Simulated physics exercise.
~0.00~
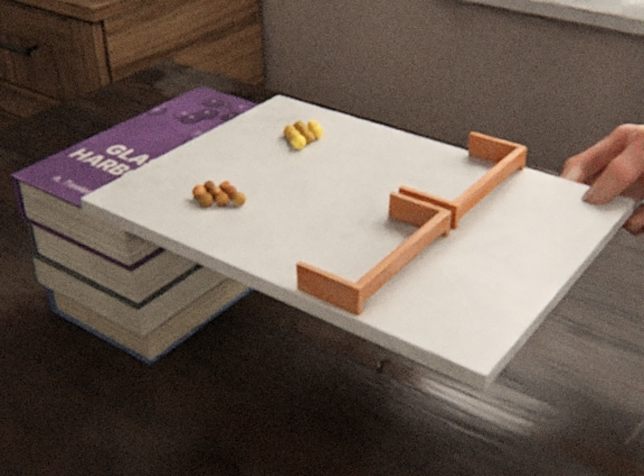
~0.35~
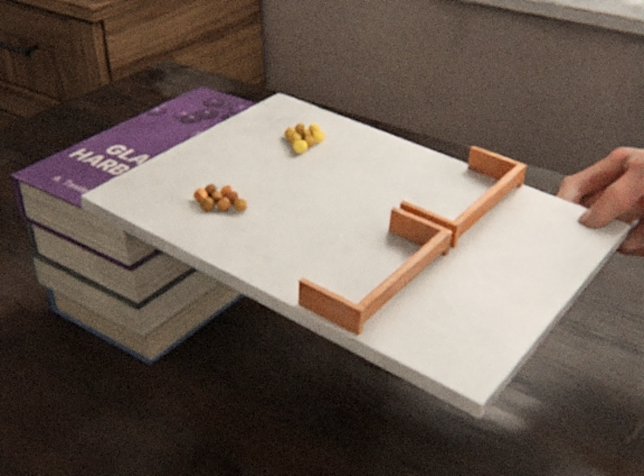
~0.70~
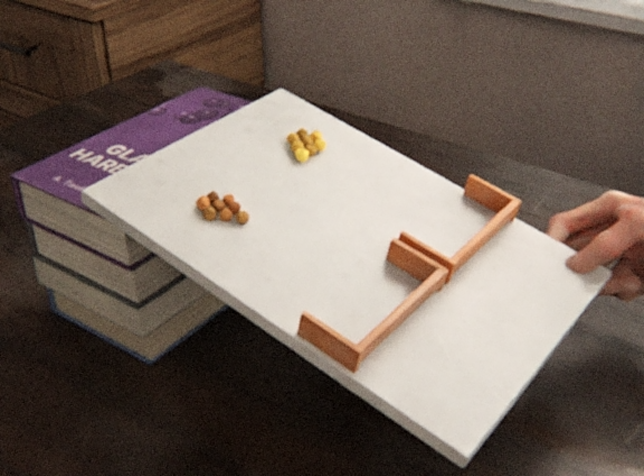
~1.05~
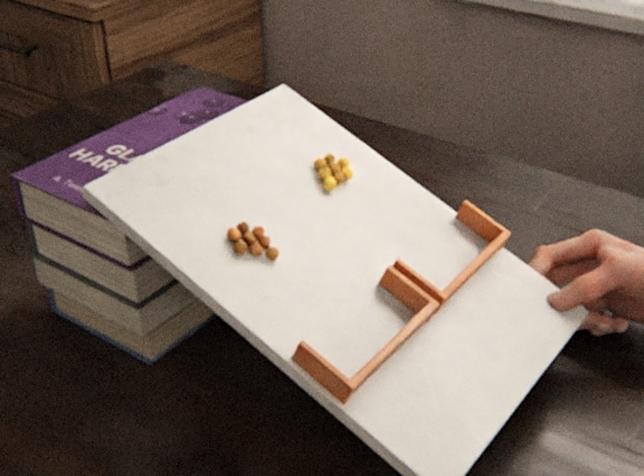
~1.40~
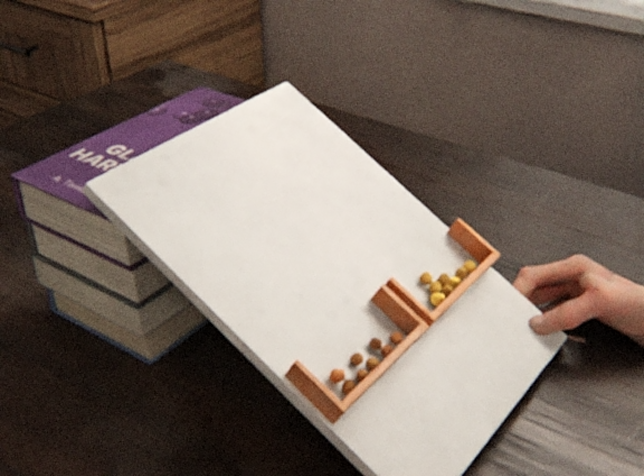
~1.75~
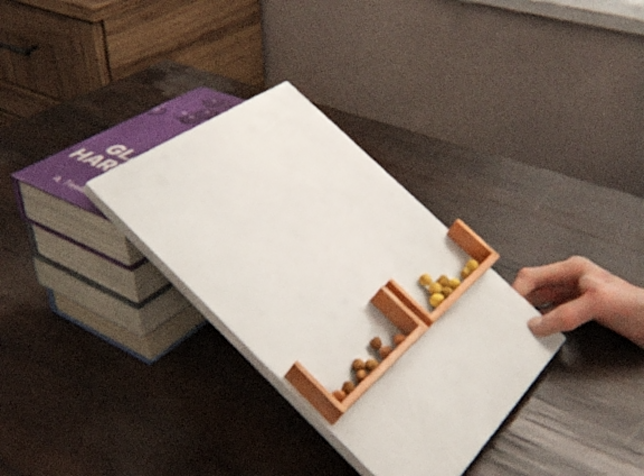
On a dark wooden tabletop beside a wooden cabinet, seen from slightly above by a still camera, a white board rests with its left end on a stack of books topped by a purple one. A small heap of brown balls sits nearer the viewer and a yellowish heap farther back, each facing an orange bracket-shaped barrier. A hand at the right lowers its end of the board, and the heaps shift slightly as the slope steepens. Both then slide down toward the barriers. They finish gathered behind them, brown in the near one and yellow in the far one.
